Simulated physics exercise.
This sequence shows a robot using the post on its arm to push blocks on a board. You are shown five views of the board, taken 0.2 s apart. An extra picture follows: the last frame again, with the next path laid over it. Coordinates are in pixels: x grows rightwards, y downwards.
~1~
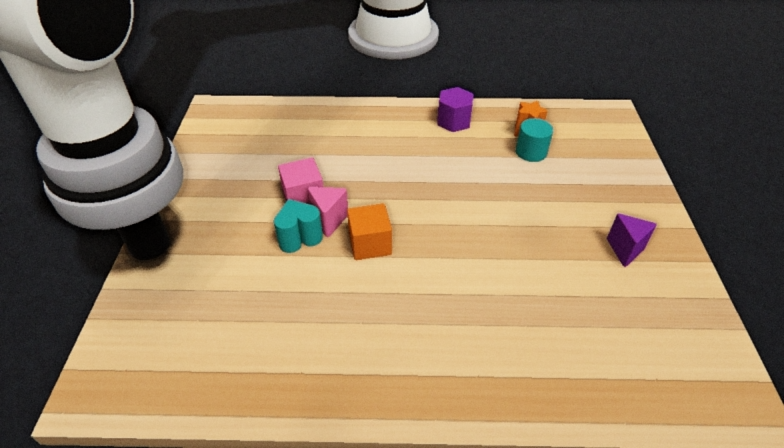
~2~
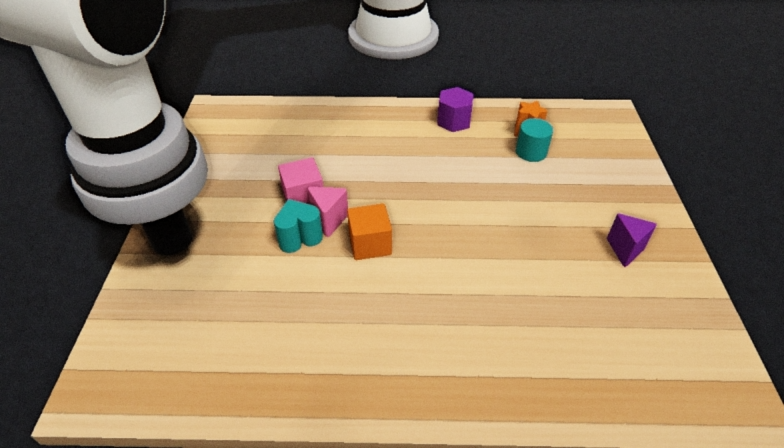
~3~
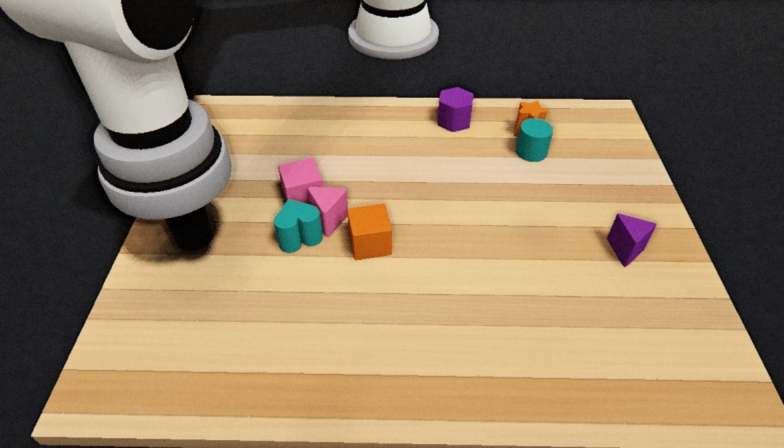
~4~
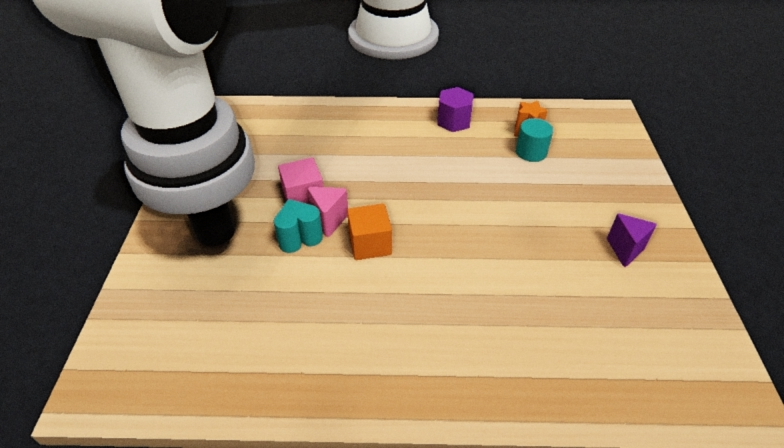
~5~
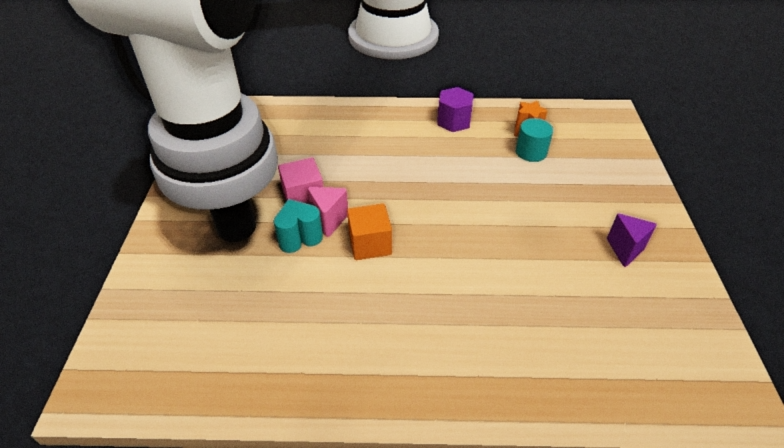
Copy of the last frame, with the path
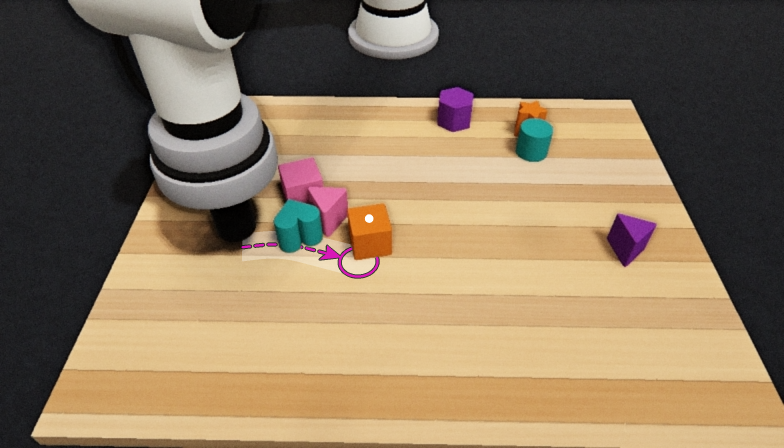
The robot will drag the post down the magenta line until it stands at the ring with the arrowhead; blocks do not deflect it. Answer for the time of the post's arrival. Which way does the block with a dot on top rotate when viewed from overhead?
It turns clockwise.
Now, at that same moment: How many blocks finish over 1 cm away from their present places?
Total: Three-plus.
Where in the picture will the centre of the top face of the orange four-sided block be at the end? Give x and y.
Close to (404, 212).
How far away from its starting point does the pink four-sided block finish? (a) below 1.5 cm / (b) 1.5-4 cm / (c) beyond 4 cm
My pick is a.
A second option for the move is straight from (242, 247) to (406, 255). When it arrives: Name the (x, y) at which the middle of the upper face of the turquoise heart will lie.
The middle of its top is at (371, 201).
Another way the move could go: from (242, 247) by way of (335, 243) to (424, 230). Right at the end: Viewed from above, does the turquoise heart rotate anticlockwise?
Yes, it checks out.
Path on the board, from (242, 247) via (302, 247), ending at (359, 262); the dot is on the orange four-sided block.
On the path given first. One third of the way, post at (280, 226); turquoise heart at (318, 212); pink triangle at (335, 193), turned 40° anticlockwise.
Two thirds of the way, post at (318, 233); turquoise heart at (347, 210), turned 55° anticlockwise; pink triangle at (341, 188), turned 70° anticlockwise; orange four-sided block at (383, 215), turned 30° clockwise.
At the end, post at (357, 243); turquoise heart at (364, 209), turned 85° anticlockwise; pink four-sided block in place; pink triangle at (341, 188), turned 75° anticlockwise; orange four-sided block at (404, 212), turned 20° clockwise.
